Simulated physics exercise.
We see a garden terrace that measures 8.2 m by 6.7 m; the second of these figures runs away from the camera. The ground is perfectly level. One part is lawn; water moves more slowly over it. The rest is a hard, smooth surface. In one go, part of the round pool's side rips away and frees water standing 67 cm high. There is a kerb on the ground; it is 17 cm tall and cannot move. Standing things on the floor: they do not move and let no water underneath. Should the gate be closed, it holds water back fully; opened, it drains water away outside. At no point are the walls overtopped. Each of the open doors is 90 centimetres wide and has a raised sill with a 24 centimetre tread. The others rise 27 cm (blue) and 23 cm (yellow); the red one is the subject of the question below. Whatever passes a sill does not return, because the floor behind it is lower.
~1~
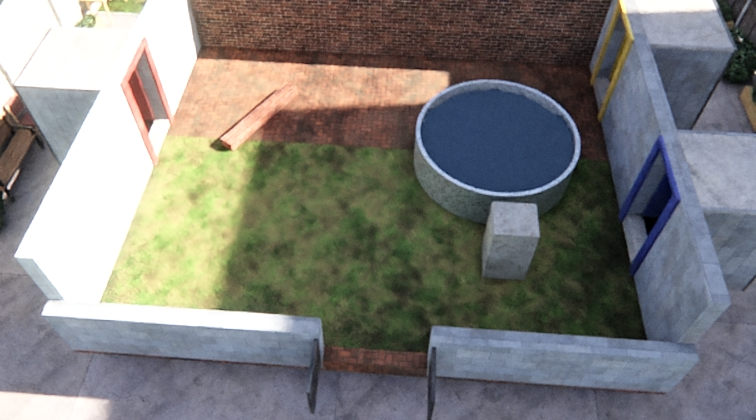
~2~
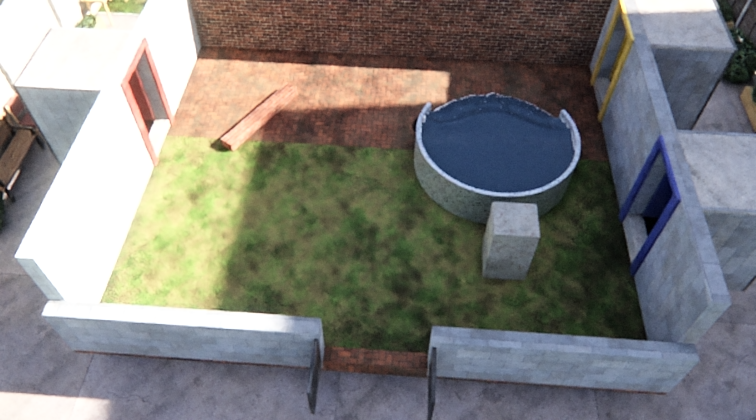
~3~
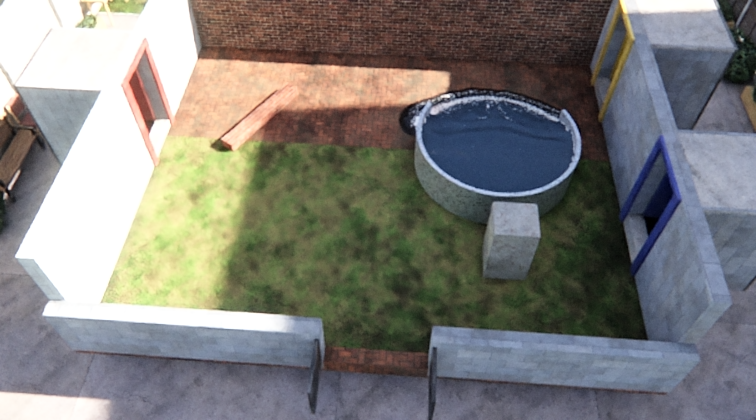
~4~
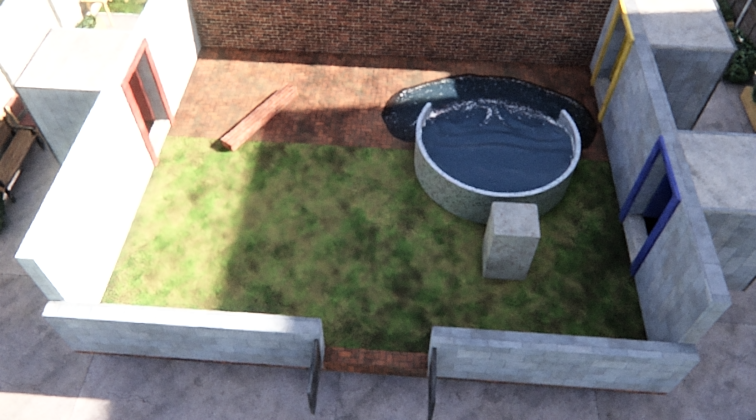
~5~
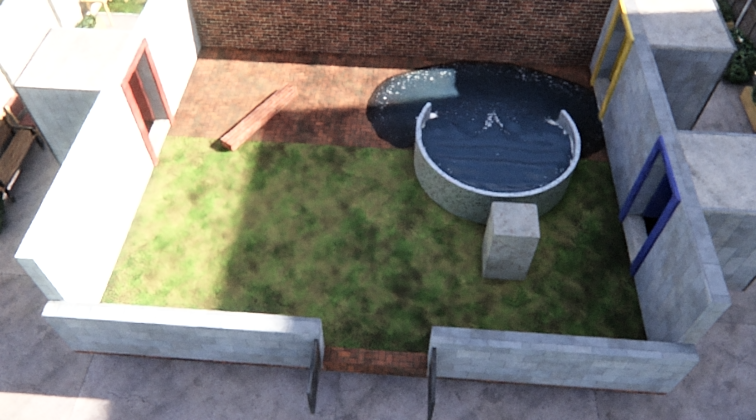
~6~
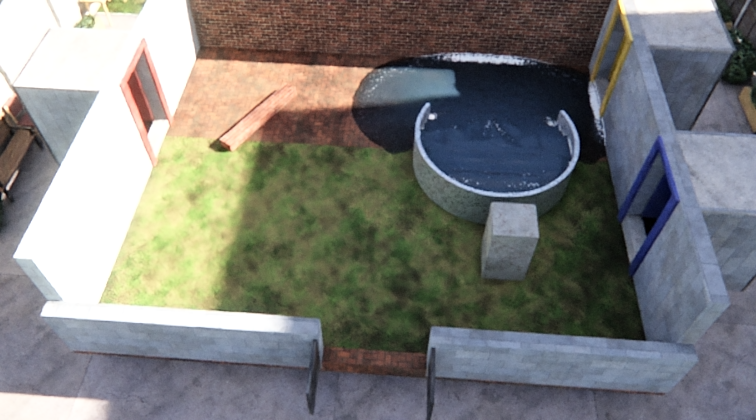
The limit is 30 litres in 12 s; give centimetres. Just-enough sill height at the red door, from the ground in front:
6 cm, roughly.
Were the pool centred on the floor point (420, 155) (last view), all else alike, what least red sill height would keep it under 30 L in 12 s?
About 7.0 cm.
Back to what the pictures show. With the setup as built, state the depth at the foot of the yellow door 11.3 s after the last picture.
It works out to about 8.5 centimetres deep.
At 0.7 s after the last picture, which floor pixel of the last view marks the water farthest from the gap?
Front tip: Approx. (301, 53) px.
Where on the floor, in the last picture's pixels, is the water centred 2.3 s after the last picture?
(456, 106).
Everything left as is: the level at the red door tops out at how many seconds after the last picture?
Roughly at 7.5 s.
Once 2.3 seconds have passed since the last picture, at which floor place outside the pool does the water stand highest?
Near (584, 67).
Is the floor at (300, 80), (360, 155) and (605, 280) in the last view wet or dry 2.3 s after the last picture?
Soaked; untouched; untouched.
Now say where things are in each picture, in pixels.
Still water, 67 cm deep, in the round pool at (497, 137); the red door at (148, 101) is dry, in the first frame.
The front is at a hidden place, 0.3 m from the gap on the far side; 0.7 m2 of floor is wet, 67 cm left at the back, in the second frame.
The front is at (410, 109), 0.7 m from the gap on the far side; 2.1 m2 of floor is wet, 67 cm left at the back, in the third frame.
The gap is on the far side, the front 1.1 m out at (408, 90); the back of the round pool holds 67 cm, in the fourth frame.
Water pours out on the far side and has run 1.6 m, to (581, 88); about 8 cm deep outside, 66 cm at the back, in the fifth frame.
The front is at (589, 77), 2.0 m from the gap on the far side; 9.0 m2 of floor is wet, 61 cm left at the back; the red door at (147, 102), 6.2 m from the gap, is still 3.7 m from the nearest water, in the sixth frame.
Then, 0.7 s after the last picture water covers 25 % of the floor, deepest (49 cm) near (558, 66); it has not reached the red door.
Then, 2.3 s after the last picture water covers 35 % of the floor, deepest (34 cm) near (584, 67); it has not reached the red door.
Then, 11.3 s after the last picture water covers 100 % of the floor, deepest (9 cm) near (89, 329); 7 cm at the red door, 0 litres in over its 14 cm sill.
At the red door as built, the water peaked near 11 cm, 7.7 s after the last picture.
With a sill of 5.5 cm, 41 litres would have come in within the 12 s; with 7.5 cm, 13 litres. So under 30 litres takes about 6 cm.
